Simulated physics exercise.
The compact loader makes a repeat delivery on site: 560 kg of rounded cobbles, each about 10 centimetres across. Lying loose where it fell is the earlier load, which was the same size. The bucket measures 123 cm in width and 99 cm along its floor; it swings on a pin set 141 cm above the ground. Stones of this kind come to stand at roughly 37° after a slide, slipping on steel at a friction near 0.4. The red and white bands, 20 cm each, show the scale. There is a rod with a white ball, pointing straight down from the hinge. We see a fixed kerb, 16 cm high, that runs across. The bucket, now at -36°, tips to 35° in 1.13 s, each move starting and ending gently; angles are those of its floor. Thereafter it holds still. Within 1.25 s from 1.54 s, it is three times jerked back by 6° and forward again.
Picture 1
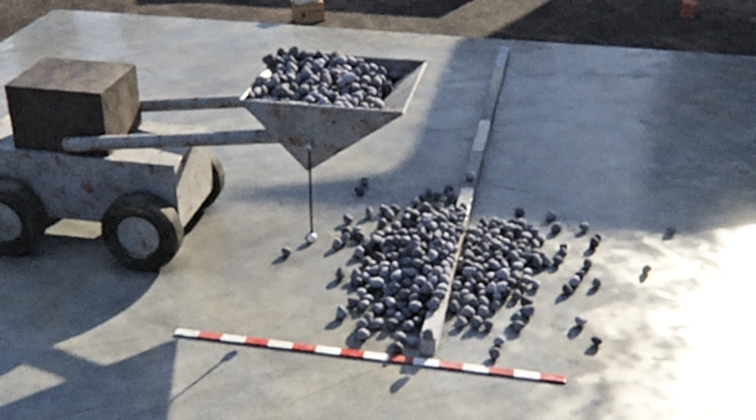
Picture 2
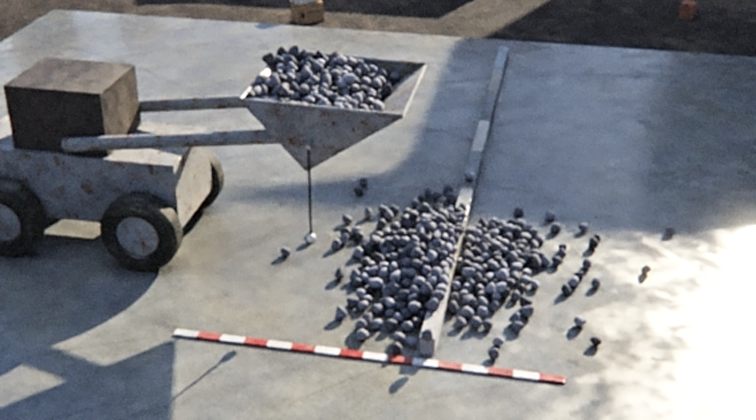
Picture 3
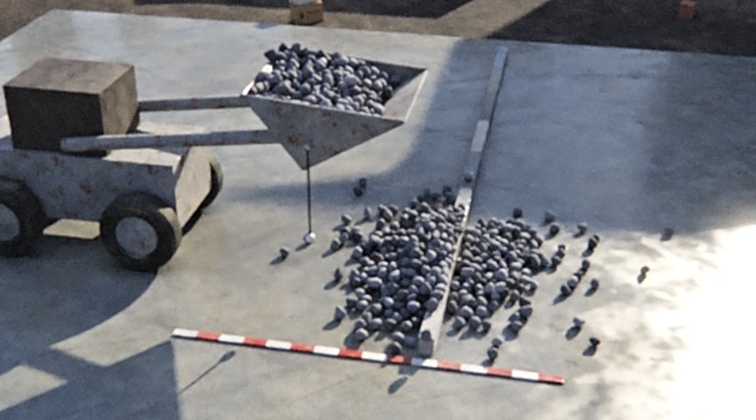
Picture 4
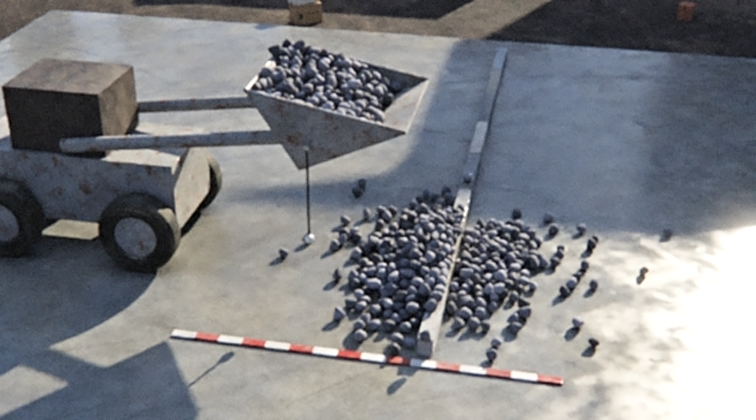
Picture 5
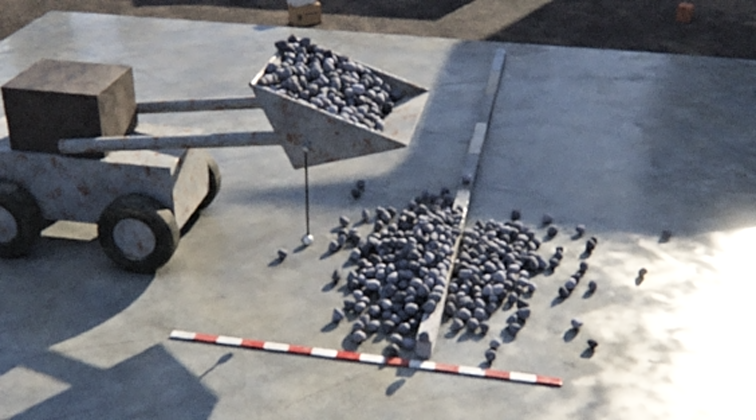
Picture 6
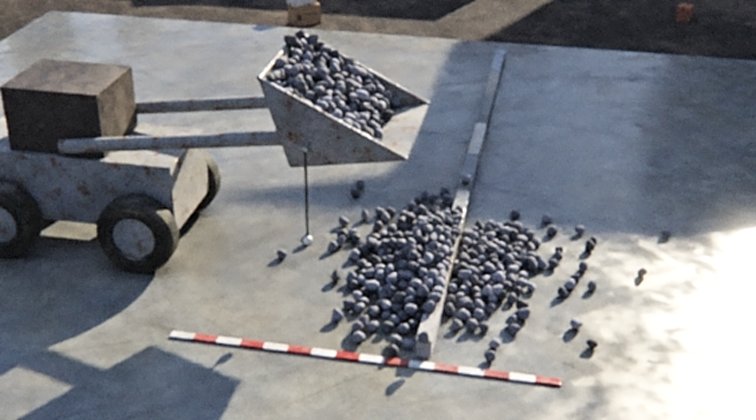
On a concrete yard, a wheeled loader's raised bucket of dark stones slowly tilts forward.
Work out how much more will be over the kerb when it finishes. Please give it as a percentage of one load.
Around 57 out of 100.
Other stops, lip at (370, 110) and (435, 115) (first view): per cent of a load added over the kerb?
Around 20 percent, then around 95 percent.
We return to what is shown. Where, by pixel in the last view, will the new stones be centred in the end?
They end up centred around (462, 254).
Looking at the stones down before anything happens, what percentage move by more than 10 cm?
20 %.
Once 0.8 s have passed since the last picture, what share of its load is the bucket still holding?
Close to 70 in a hundred.
Then, 0.4 s after the last picture the floor is at 24°; in per cent of one load, 100 in the bucket, 69 on this side of the kerb, 31 over the kerb; the foremost stones are at (606, 263).
Then, 0.8 s after the last picture the floor is at 35°; in per cent of one load, 70 in the bucket, 99 on this side of the kerb, 31 over the kerb; the foremost stones are at (606, 263).
Then, 2.8 s after the last picture the floor is at 35°; in per cent of one load, 0 in the bucket, 112 on this side of the kerb, 88 over the kerb; the foremost stones are at (627, 283).
Then, 5.6 s after the last picture the floor is at 35°; in per cent of one load, 0 in the bucket, 112 on this side of the kerb, 88 over the kerb; the foremost stones are at (627, 290). Net gain over the kerb, 57.
